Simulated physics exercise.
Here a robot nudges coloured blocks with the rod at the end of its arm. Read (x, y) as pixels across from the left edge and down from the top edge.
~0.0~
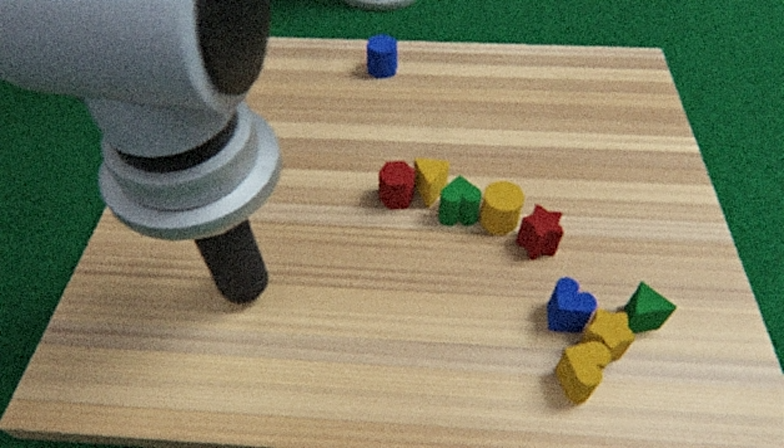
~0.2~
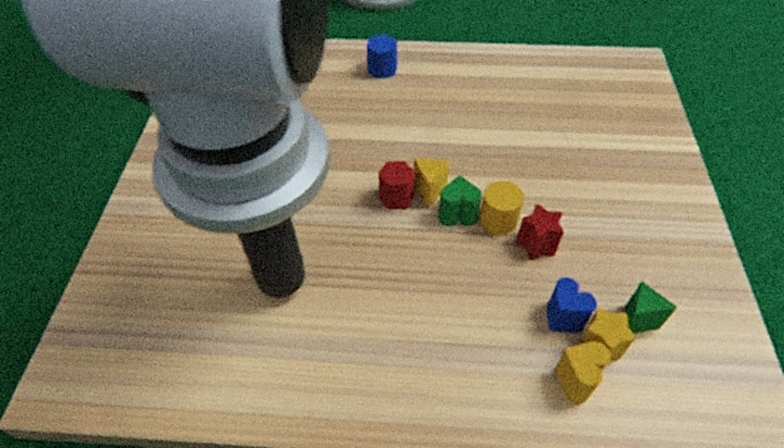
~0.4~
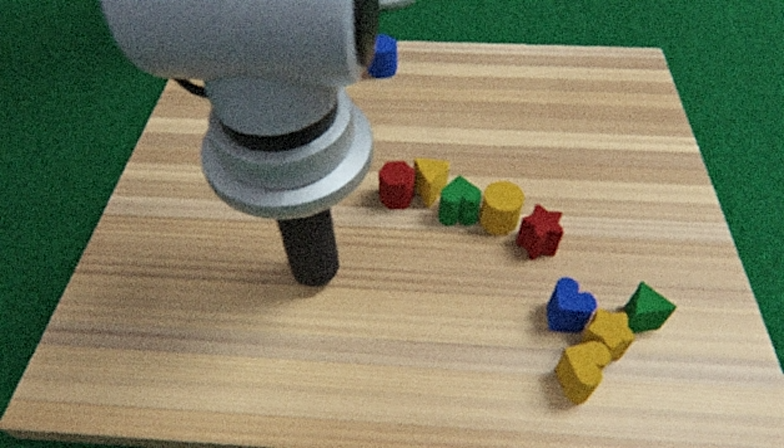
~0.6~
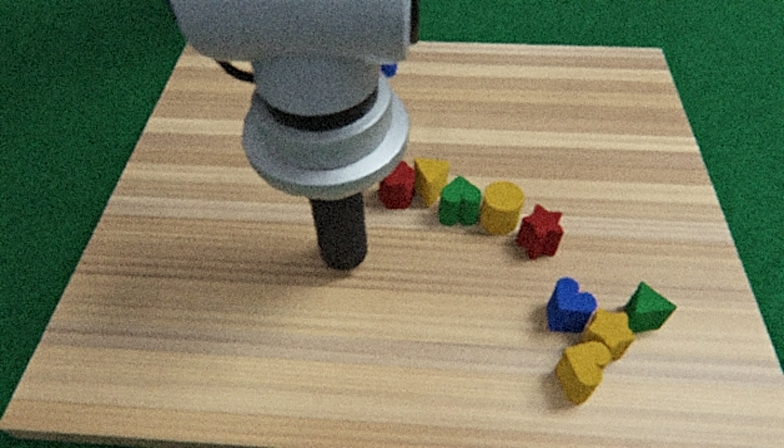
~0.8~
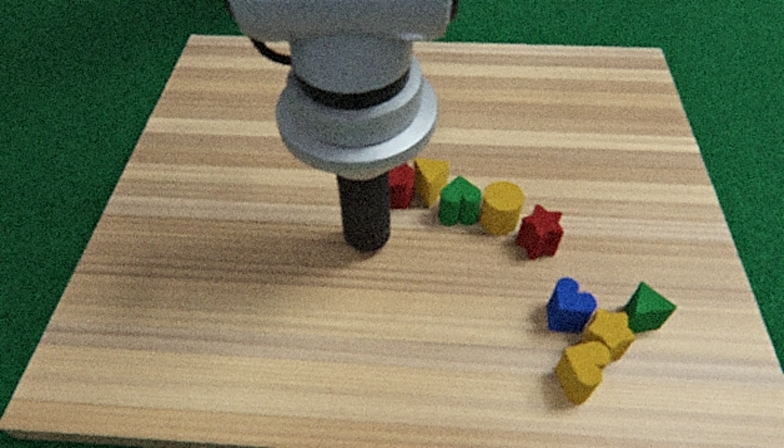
The video shows a robot arm with a dark rod at its end moving right and slightly away over a wooden board, passing through open space while the coloured blocks, including hearts, stars and cylinders, stay still.
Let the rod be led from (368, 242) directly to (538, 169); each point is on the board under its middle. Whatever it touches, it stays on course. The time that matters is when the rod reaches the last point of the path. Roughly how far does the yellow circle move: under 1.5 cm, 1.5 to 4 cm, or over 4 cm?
Result: Over 4 cm.
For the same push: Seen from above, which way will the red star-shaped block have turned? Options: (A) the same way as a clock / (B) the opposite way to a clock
My answer is option A.
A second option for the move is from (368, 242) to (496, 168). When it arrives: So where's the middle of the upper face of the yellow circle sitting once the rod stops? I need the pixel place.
Located at (537, 199).
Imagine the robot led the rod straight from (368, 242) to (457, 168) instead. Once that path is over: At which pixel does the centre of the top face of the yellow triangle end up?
It will end up at (485, 129).
On the path given first. One third of the way, rod at (429, 207); red hexagonal block at (399, 169), turned 20° anticlockwise; yellow triangle at (435, 162), turned 30° anticlockwise; green heart-shaped block at (474, 186); yellow circle at (515, 195).
Two thirds of the way, rod at (487, 183); red hexagonal block at (399, 169), turned 20° anticlockwise; yellow triangle at (444, 155), turned 95° anticlockwise; green heart-shaped block at (533, 166), turned 20° clockwise; yellow circle at (558, 192); red star-shaped block at (553, 223), turned 35° clockwise.
At the end, rod at (540, 161); red hexagonal block at (399, 169), turned 20° anticlockwise; yellow triangle at (444, 155), turned 95° anticlockwise; green heart-shaped block at (578, 162), turned 110° clockwise; yellow circle at (560, 192); red star-shaped block at (553, 223), turned 35° clockwise.
